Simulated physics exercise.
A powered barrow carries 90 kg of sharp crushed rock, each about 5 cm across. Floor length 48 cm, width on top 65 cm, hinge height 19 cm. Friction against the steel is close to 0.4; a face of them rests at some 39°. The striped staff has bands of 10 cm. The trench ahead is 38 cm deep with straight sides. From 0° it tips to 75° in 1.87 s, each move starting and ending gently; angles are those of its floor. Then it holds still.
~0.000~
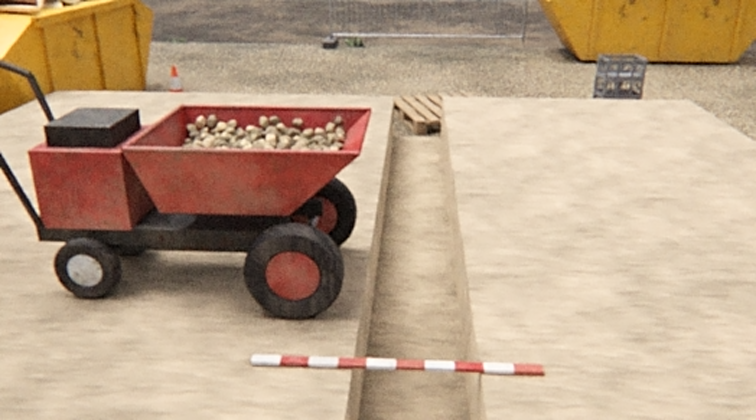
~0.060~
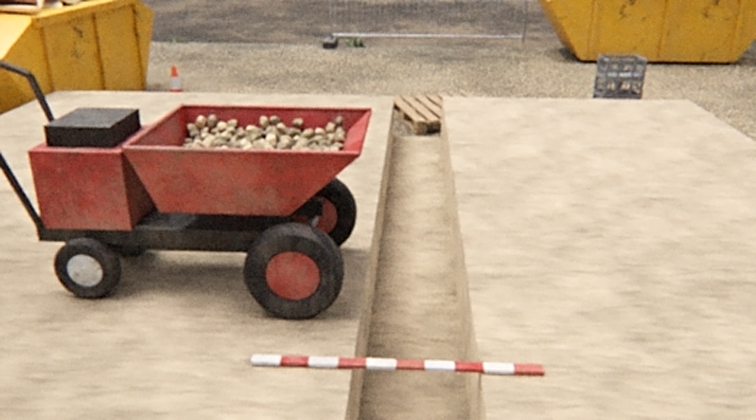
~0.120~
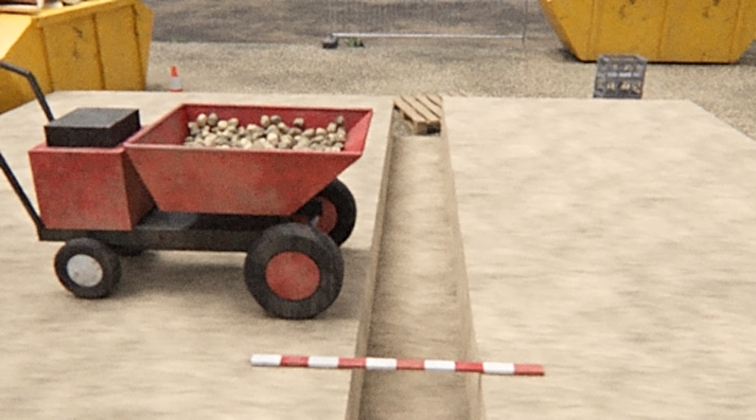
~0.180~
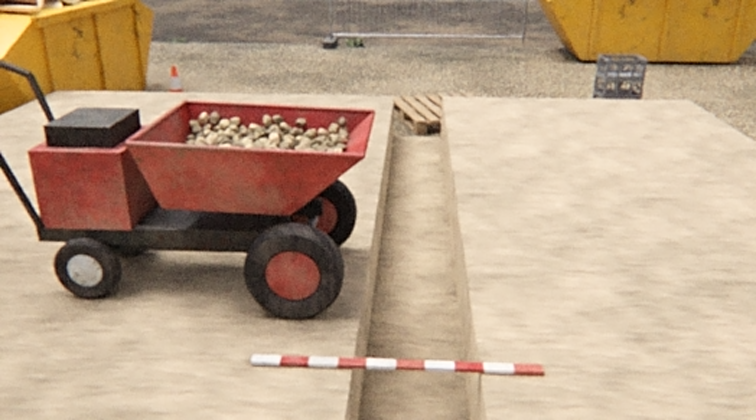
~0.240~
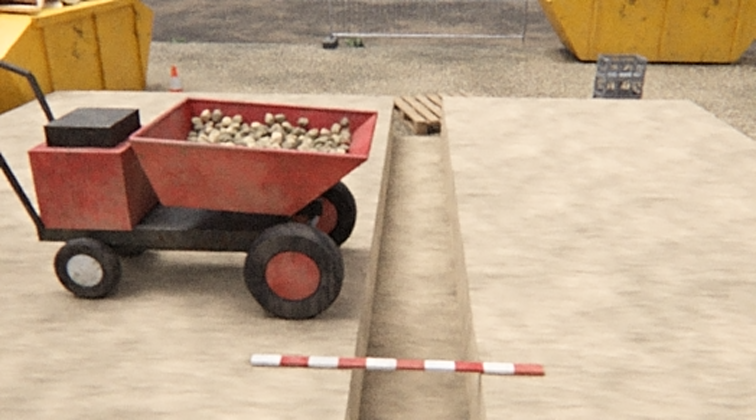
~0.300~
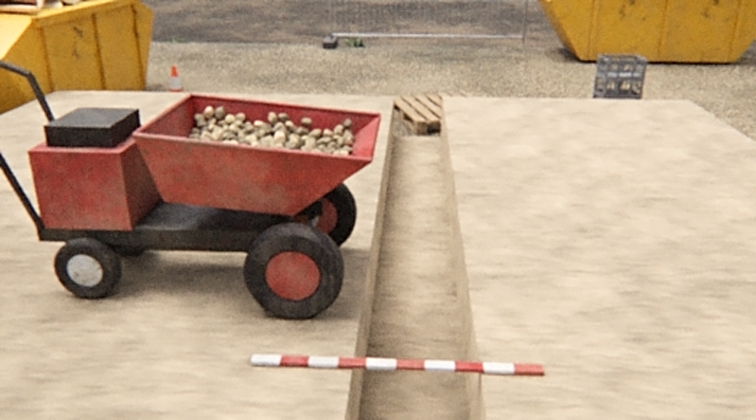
Red powered barrow loaded with pale stones standing beside a straight trench, its tray tilting slightly toward the right.
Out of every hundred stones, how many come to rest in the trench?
Close to 75 in a hundred.
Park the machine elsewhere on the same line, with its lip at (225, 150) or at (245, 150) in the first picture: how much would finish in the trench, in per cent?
First some 40, then 65 per cent.
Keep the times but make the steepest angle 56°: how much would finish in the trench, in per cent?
It would be near 30 per cent.
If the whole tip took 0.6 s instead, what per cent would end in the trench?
In that case some 50 per cent.
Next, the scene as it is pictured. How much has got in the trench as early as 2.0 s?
About 45 per cent by then.
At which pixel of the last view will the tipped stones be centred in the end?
Around (446, 344).
After 1.4 s the floor is at 63°; 100 % in the tray; the foremost stones are at (431, 243).
After 2.0 s the floor is at 75°; 35 % in the tray, 45 % in the trench, 20 % past the trench; the foremost stones are at (539, 281).
After 2.3 s the floor is at 75°; 6 % in the tray, 68 % in the trench, 26 % past the trench; the foremost stones are at (571, 280).
After 4.3 s the floor is at 75°; 0 % in the tray, 75 % in the trench, 25 % past the trench; the foremost stones are at (572, 280).
